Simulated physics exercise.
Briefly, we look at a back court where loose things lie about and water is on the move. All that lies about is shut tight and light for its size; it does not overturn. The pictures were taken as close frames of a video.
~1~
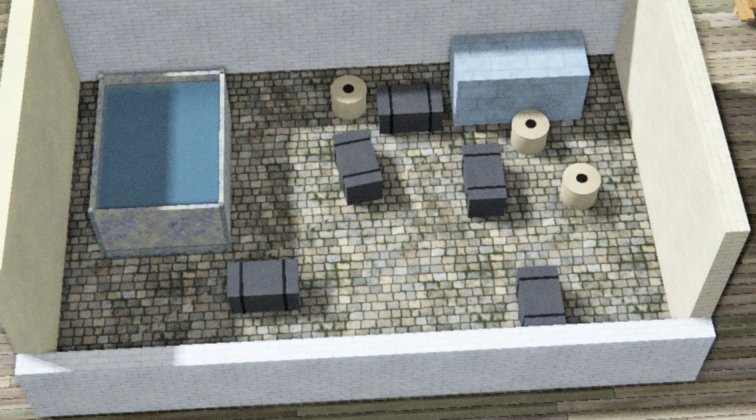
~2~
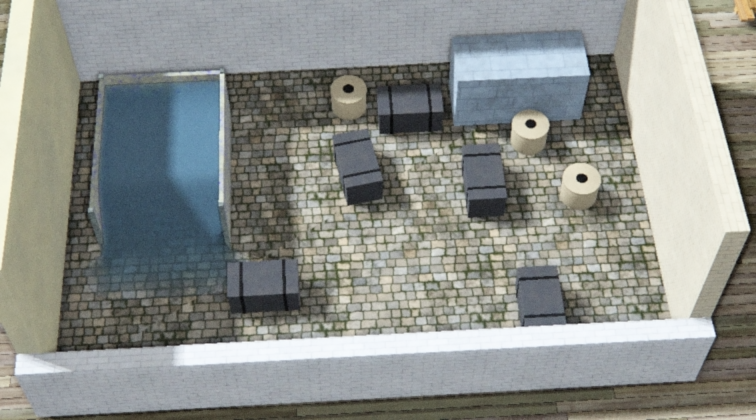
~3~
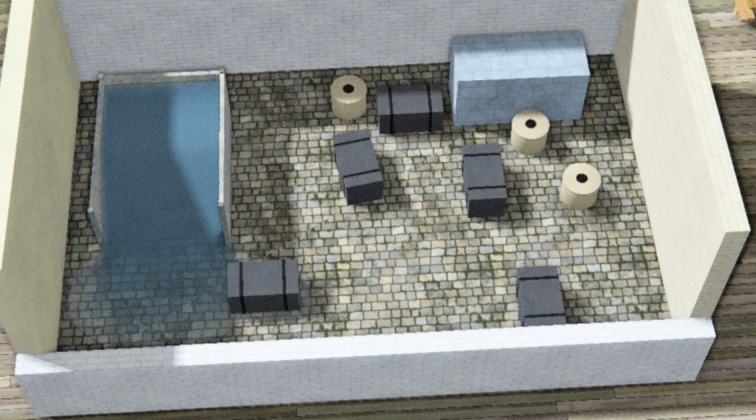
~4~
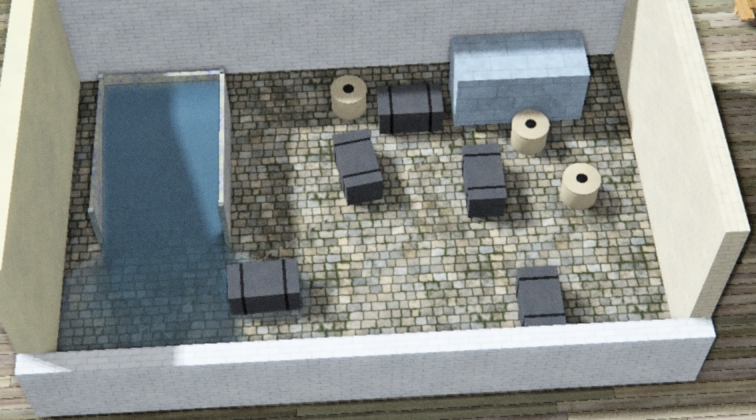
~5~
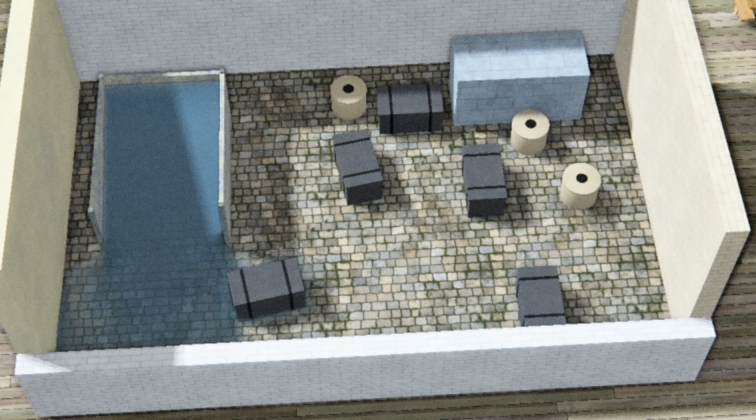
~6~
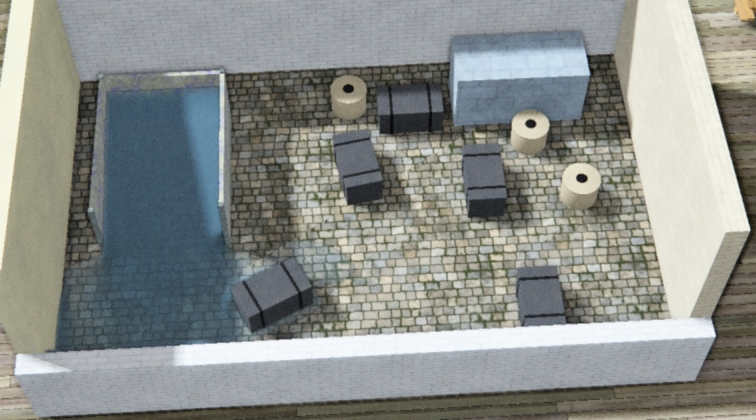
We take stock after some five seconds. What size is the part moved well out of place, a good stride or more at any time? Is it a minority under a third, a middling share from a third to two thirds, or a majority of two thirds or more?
Mid band.
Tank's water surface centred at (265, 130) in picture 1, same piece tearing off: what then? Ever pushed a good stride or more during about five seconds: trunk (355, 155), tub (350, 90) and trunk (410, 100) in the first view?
Lab note - in sequence: Less than that; less than that; less than that.
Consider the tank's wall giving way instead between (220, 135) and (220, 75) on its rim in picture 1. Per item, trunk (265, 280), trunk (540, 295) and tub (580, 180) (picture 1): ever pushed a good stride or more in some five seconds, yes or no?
Each in turn, never travels that far, ends up that far off, ends up that far off.
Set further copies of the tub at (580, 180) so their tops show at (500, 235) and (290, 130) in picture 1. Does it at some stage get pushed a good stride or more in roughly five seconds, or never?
Taking the two as listed, the first reached the mark and the second stopped before it.
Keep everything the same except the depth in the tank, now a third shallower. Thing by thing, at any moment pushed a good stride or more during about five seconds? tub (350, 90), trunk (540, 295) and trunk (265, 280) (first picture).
As asked: Fell short, went the distance, went the distance.
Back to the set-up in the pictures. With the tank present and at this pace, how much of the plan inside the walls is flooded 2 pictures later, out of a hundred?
25 %, give or take.
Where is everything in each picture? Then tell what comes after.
The first frame shows a trunk at (263, 278) rests on the ground; a trunk at (410, 99), on the bottom; 0 of 8 have shifted.
The second frame shows a trunk at (263, 278) rests on the ground; a trunk at (410, 99) rests on the ground; 0 of 8 have shifted.
The third frame shows a trunk at (263, 278), on the bottom; a trunk at (410, 99), on the bottom; 0 of 8 have shifted.
The fourth frame shows a trunk at (264, 278), on the bottom; a trunk at (410, 99), on the bottom; 0 of 8 have shifted.
The fifth frame shows a trunk at (266, 281), on the bottom, close to its start; a trunk at (410, 99), on the bottom; 1 of 8 have shifted.
The sixth frame shows a trunk at (272, 287), on the bottom, close to its start; a trunk at (410, 99), on the bottom; 1 of 8 have shifted.
A moment on, 1 of 8 are well off their spots; 0 afloat.
Next, 1 of 8 are well off their spots; 0 afloat.
Later, 2 of 8 are well off their spots; 1 afloat.
In the end, 5 of 8 are well off their spots, and 5 have been at some point; 6 afloat.
